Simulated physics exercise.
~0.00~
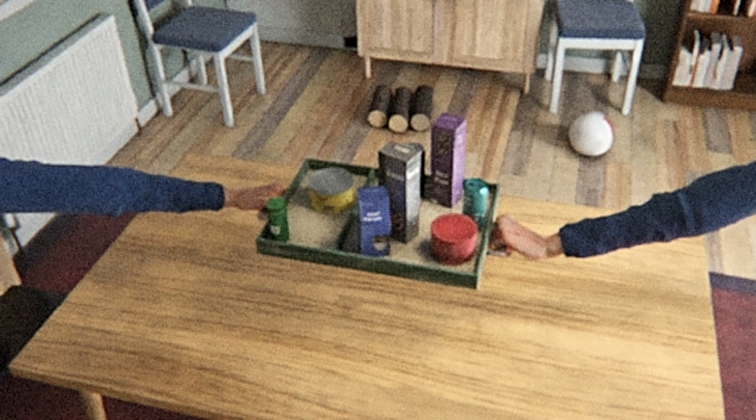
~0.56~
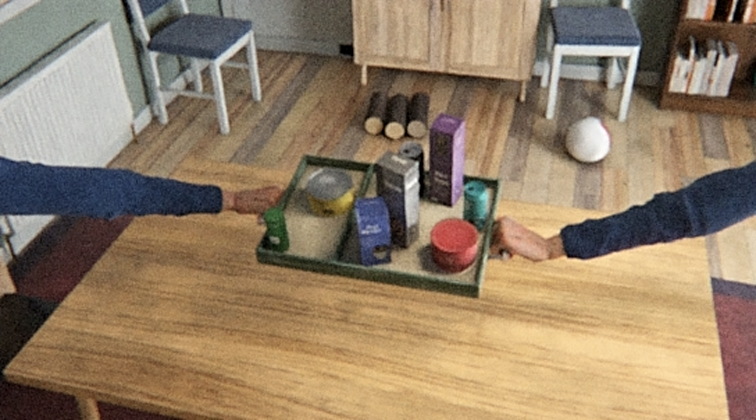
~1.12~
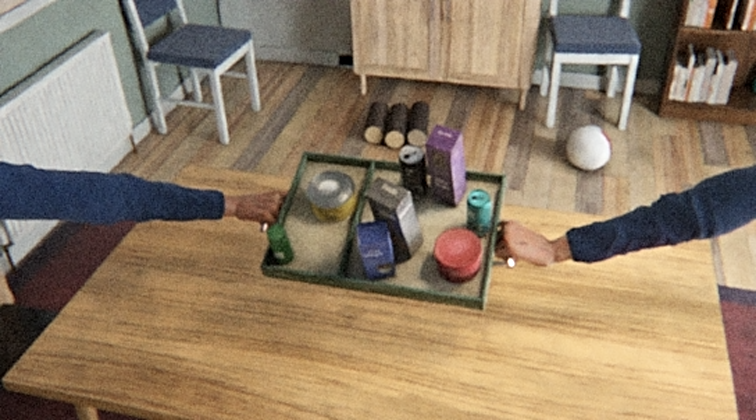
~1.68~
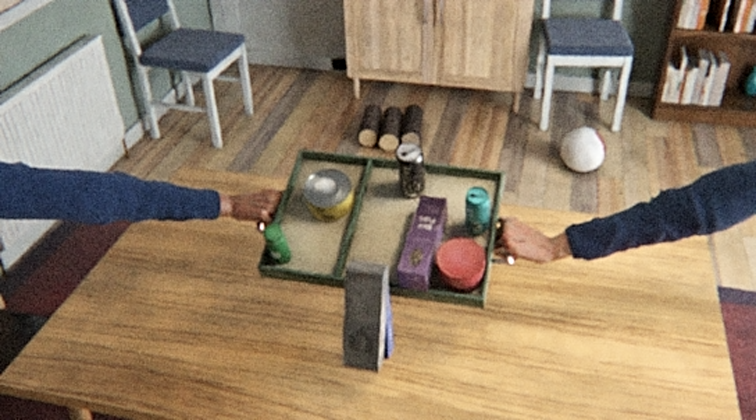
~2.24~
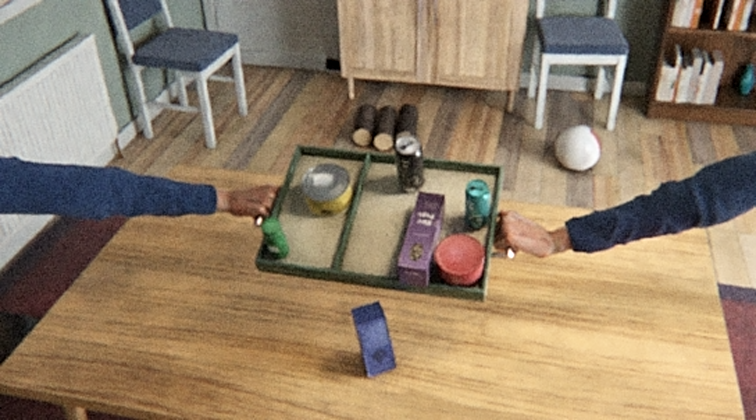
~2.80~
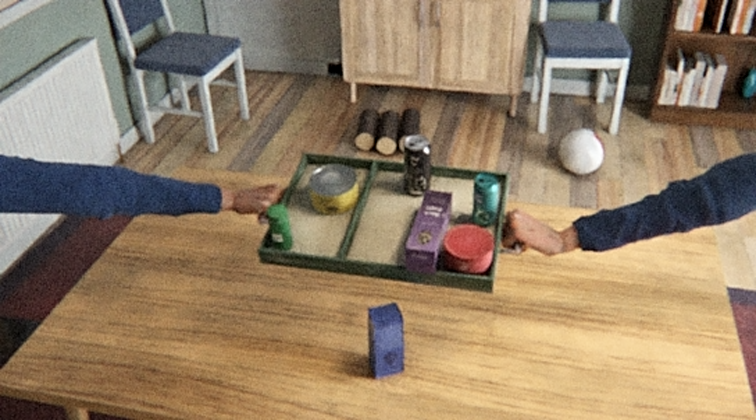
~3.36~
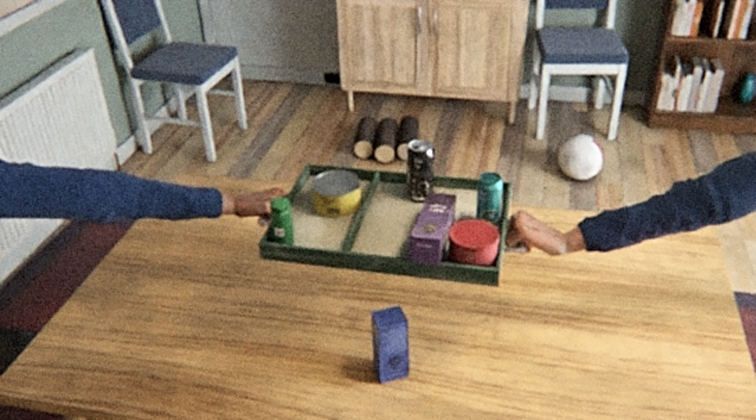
At the start, two hands hold a green-rimmed tray of cartons, cans, tubs and a green shaker above a wooden table. The hands tip the tray's near edge down, and the grey, blue and purple cartons begin to lean. The grey and blue cartons topple over the near rim, while the purple one falls on its side within the tray. The grey carton drops out of sight, and the blue one comes to rest upside down on the table. The hands level the tray again, with the shaker upright, the purple carton lying beside the red tub, and the cans still standing.
